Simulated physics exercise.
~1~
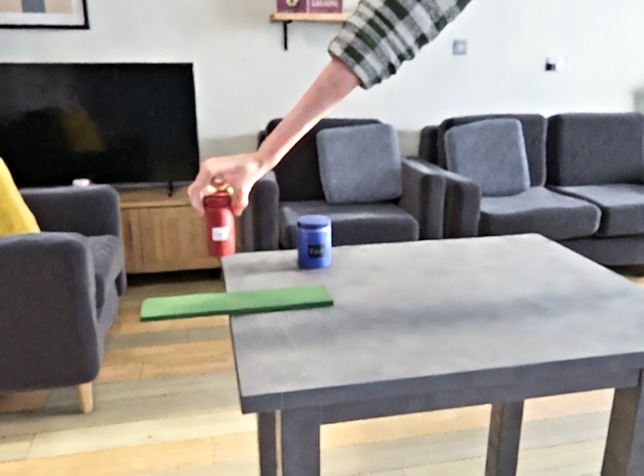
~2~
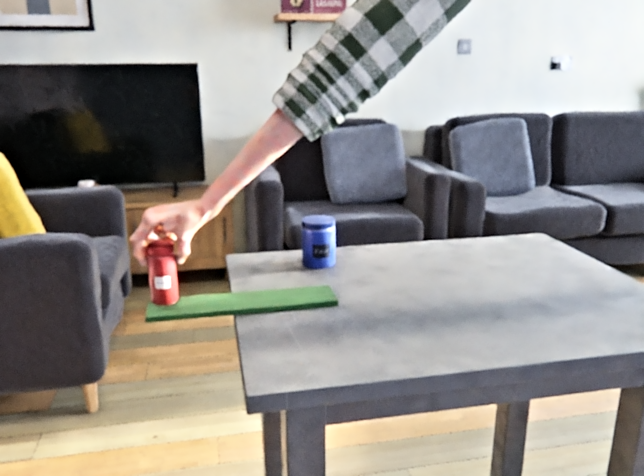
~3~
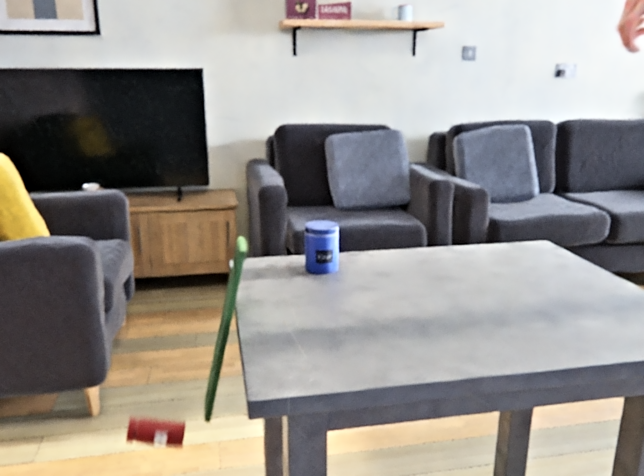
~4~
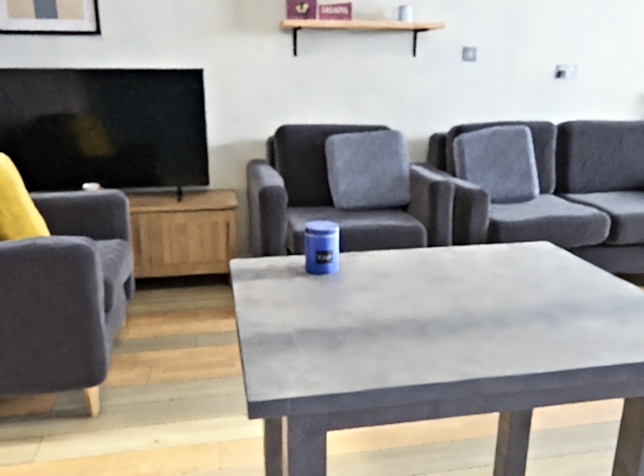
A hand sets a red shaker on an overhanging green plank, and both fall.
